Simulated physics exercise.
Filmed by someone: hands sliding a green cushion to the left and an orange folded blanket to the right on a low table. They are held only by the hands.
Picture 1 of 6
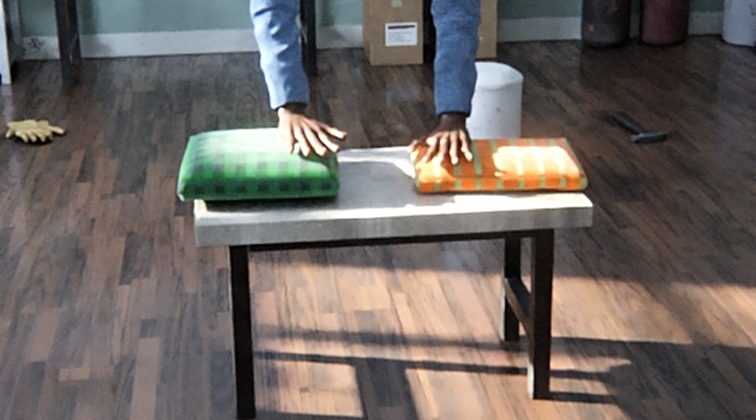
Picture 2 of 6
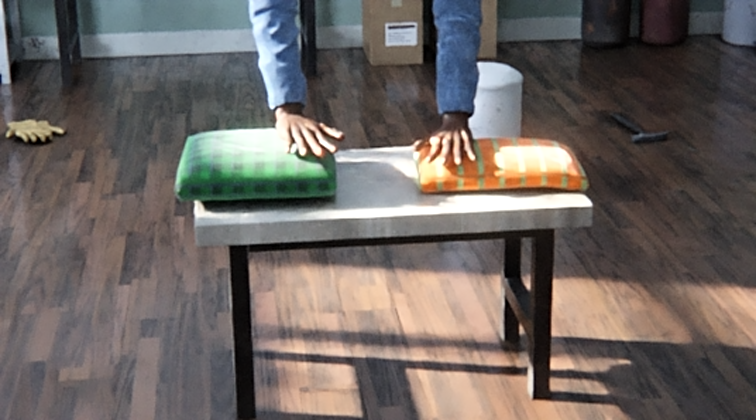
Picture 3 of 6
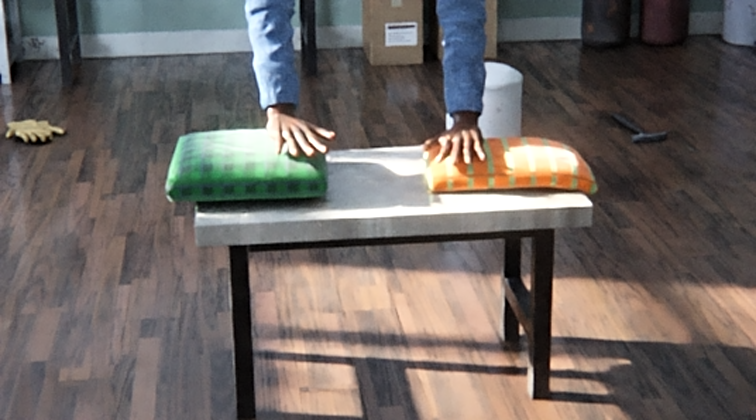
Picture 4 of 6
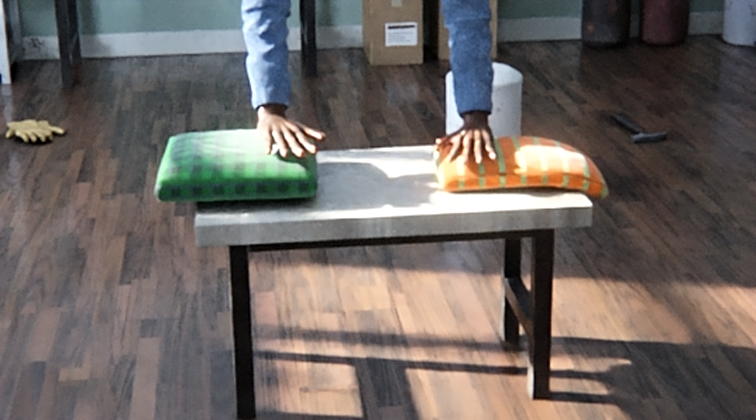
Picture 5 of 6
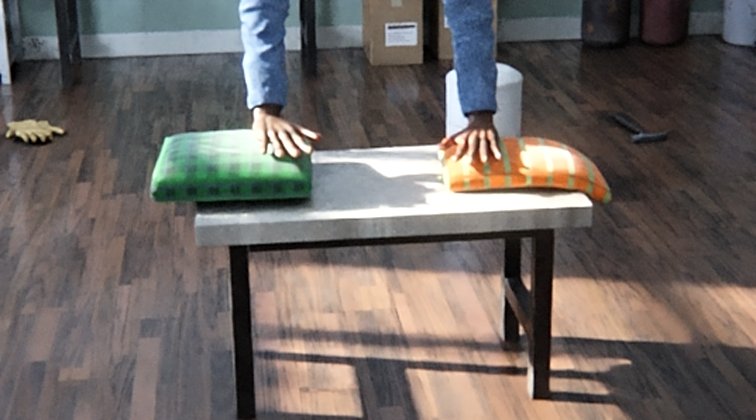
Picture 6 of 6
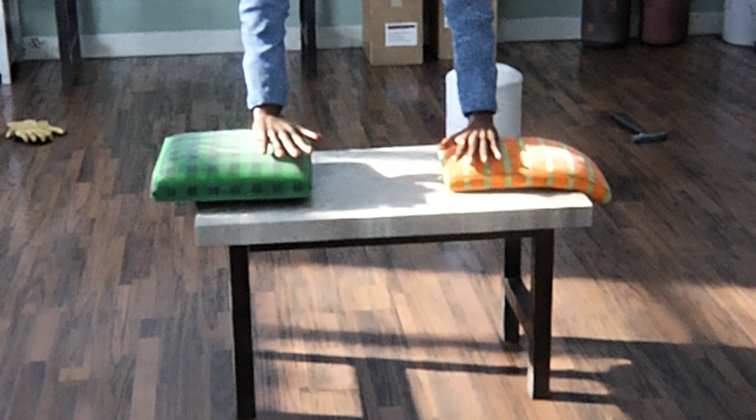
On a low table, two hands pressed on a green checked cushion and an orange checked one, slid them slowly apart to the left and right until each poked slightly past its edge, then kept still.
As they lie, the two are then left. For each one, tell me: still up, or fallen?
Each one: Green cushion still up; orange folded blanket still up.
Then, 0.44 s after the last picture, cushion lying still; folded blanket lying still.
At rest, cushion lying still; folded blanket lying still. The green cushion remains on top and the orange folded blanket holds its place.
